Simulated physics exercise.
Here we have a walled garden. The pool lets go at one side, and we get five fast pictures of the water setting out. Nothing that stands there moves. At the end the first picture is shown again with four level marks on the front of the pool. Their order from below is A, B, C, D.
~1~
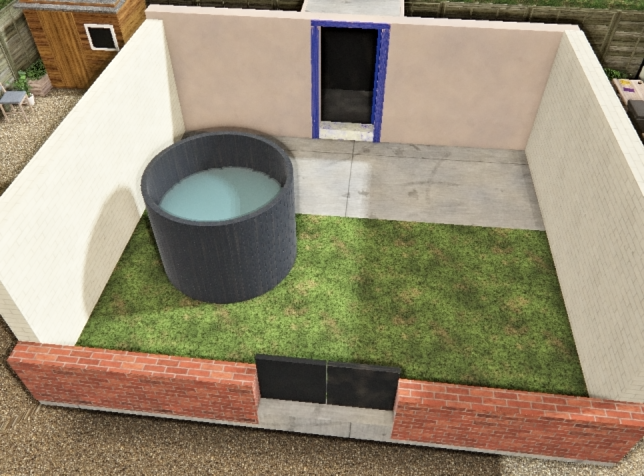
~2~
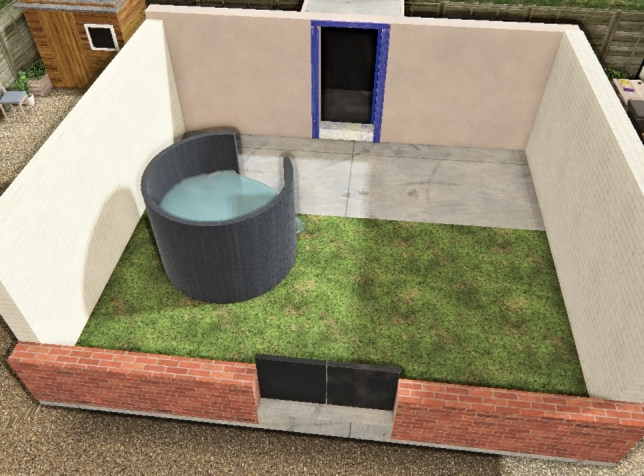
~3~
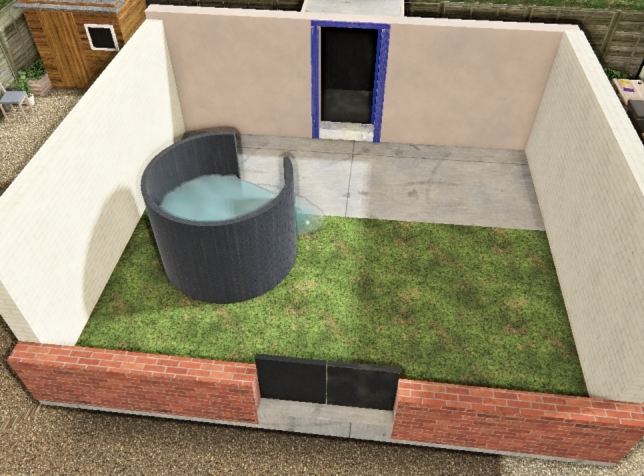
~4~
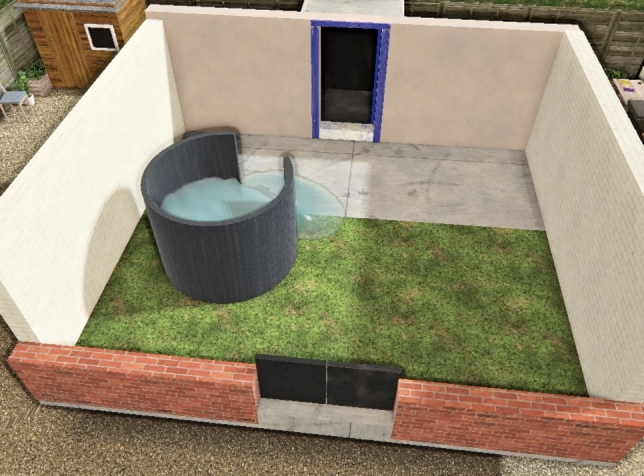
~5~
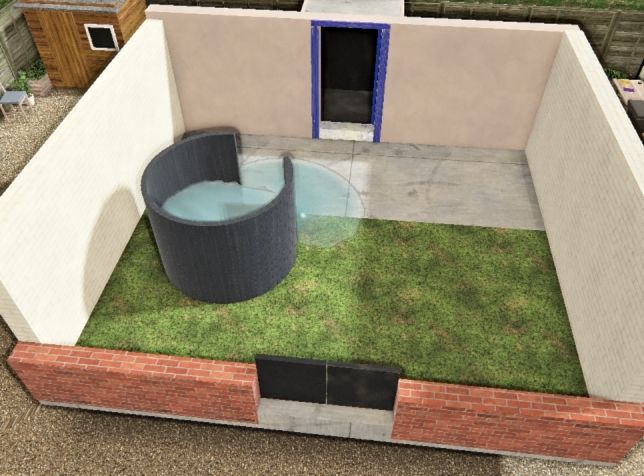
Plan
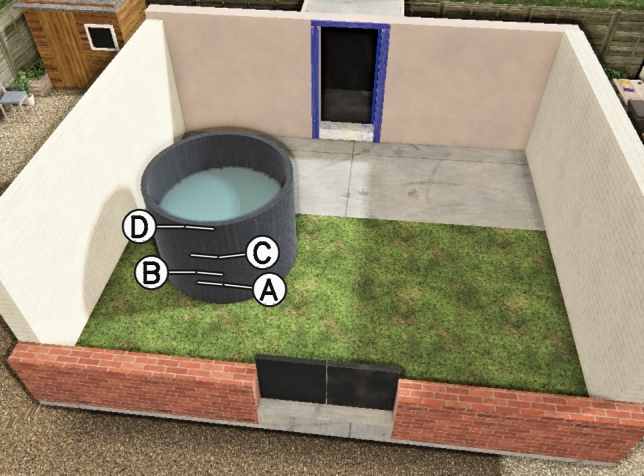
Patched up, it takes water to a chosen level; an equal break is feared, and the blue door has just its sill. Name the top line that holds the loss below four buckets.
That is line B.
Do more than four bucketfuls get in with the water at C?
Yes, it does.
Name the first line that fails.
The answer is C.
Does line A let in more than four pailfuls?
No.
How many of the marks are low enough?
Two.
On the marked copy, A at (211, 283); B at (208, 273); C at (205, 256); D at (198, 227); from the bottom up A, B, C, D.
If A is chosen, nothing gets over.
If B is chosen, a bucket or two gets in.
If C is chosen, about 8 bucketfuls get in.
If D is chosen, dozens of bucketfuls pour in.
